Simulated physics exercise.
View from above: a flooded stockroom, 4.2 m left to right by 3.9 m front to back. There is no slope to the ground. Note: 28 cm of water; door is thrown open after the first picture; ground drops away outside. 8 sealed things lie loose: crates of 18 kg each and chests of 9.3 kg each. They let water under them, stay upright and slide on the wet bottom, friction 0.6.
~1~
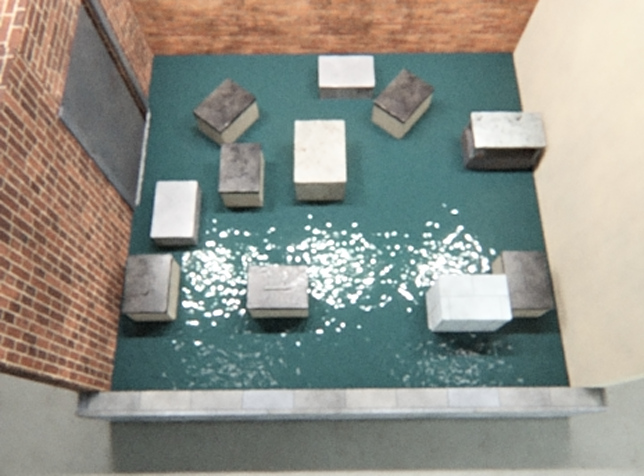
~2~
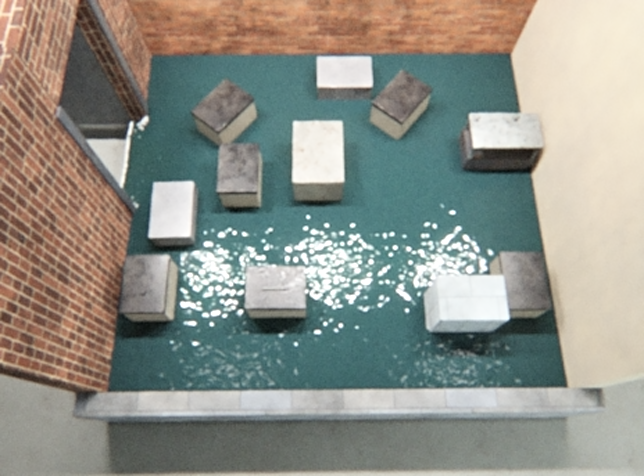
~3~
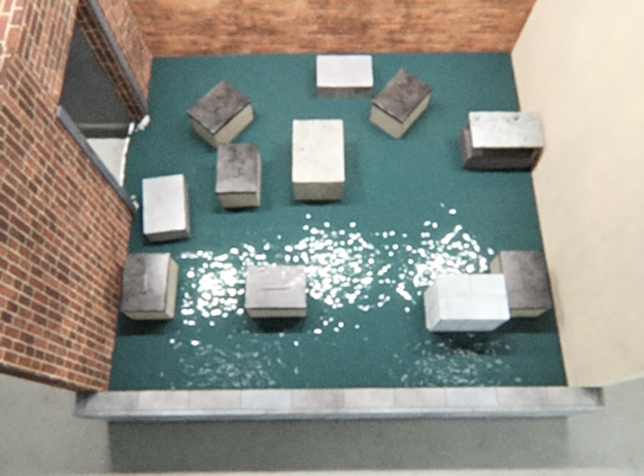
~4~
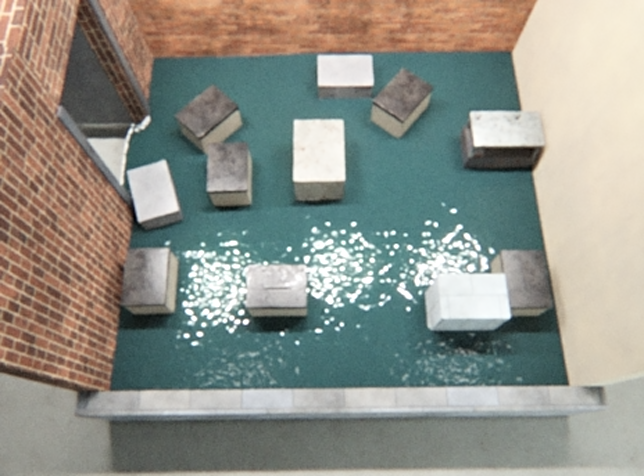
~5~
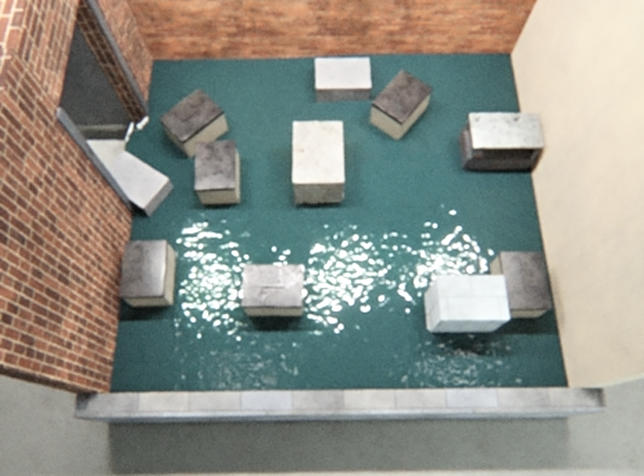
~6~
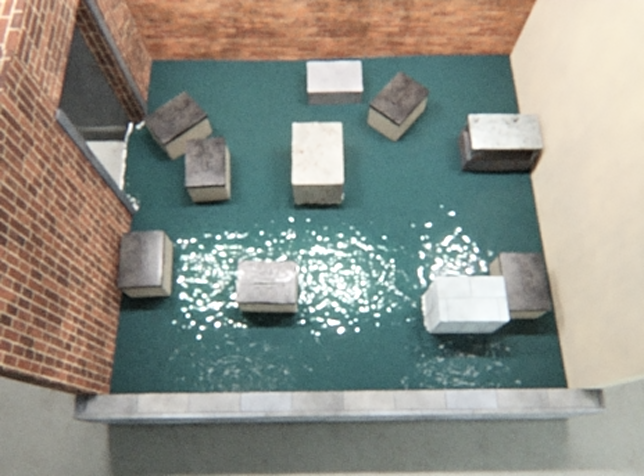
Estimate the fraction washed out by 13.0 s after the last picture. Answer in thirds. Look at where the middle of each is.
The share is at least two thirds.
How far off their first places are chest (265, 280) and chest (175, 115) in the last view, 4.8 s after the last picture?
Log: Item 1 at 120 cm, item 2 washed out.
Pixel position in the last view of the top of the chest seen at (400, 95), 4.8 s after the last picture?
Position estimate: Close to (316, 86).
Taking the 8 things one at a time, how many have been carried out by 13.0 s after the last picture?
That comes to 7 in all.
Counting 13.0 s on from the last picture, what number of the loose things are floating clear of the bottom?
Count at that moment: 1.
Then, 1.0 s after the last picture 2 of 8 are out; 6 afloat.
Then, 4.8 s after the last picture 4 of 8 are out; 4 afloat.
Then, 9.0 s after the last picture 6 of 8 are out; 2 afloat.
Then, 13.0 s after the last picture 7 of 8 are out; 1 afloat.
